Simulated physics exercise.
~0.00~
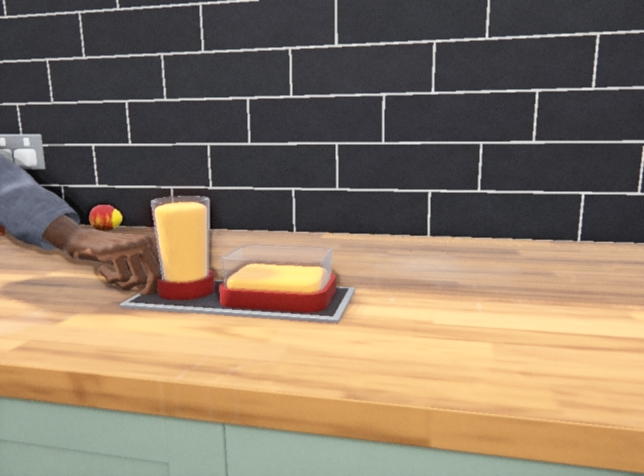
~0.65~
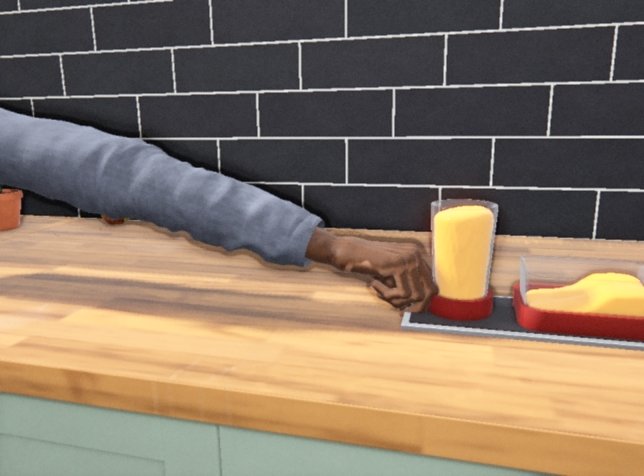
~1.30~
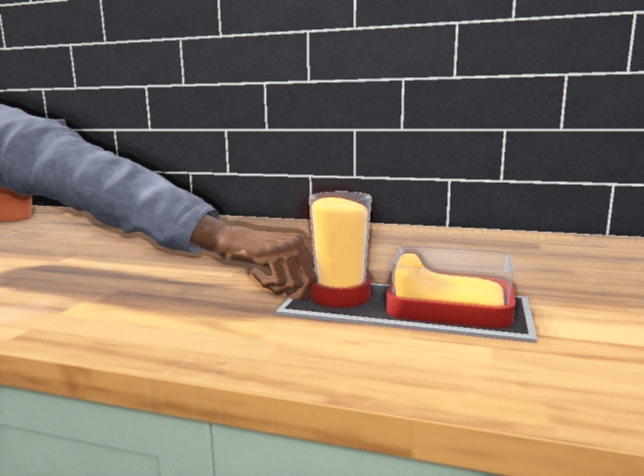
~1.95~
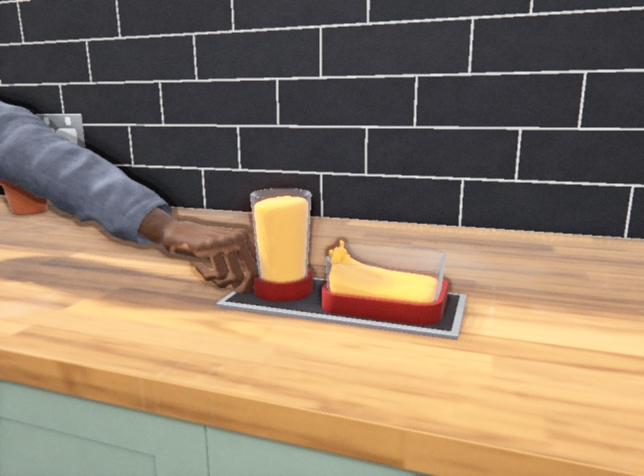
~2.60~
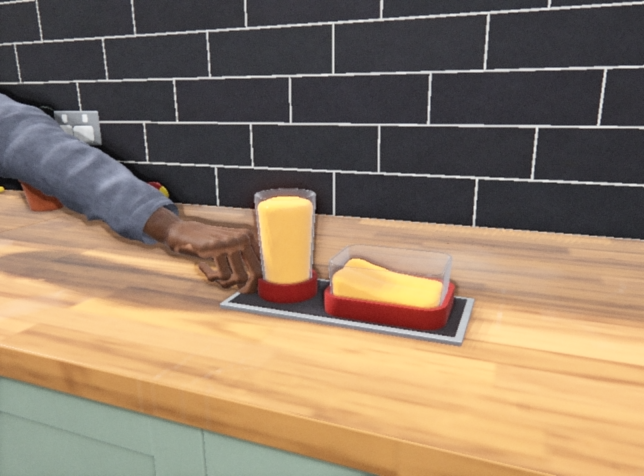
The video shows a hand pushing a tray holding a tall glass and a food box of yellow-orange juice rightward along a wooden counter, then drawing it back left as the juice sloshes, before the tray stops with both vessels still upright.
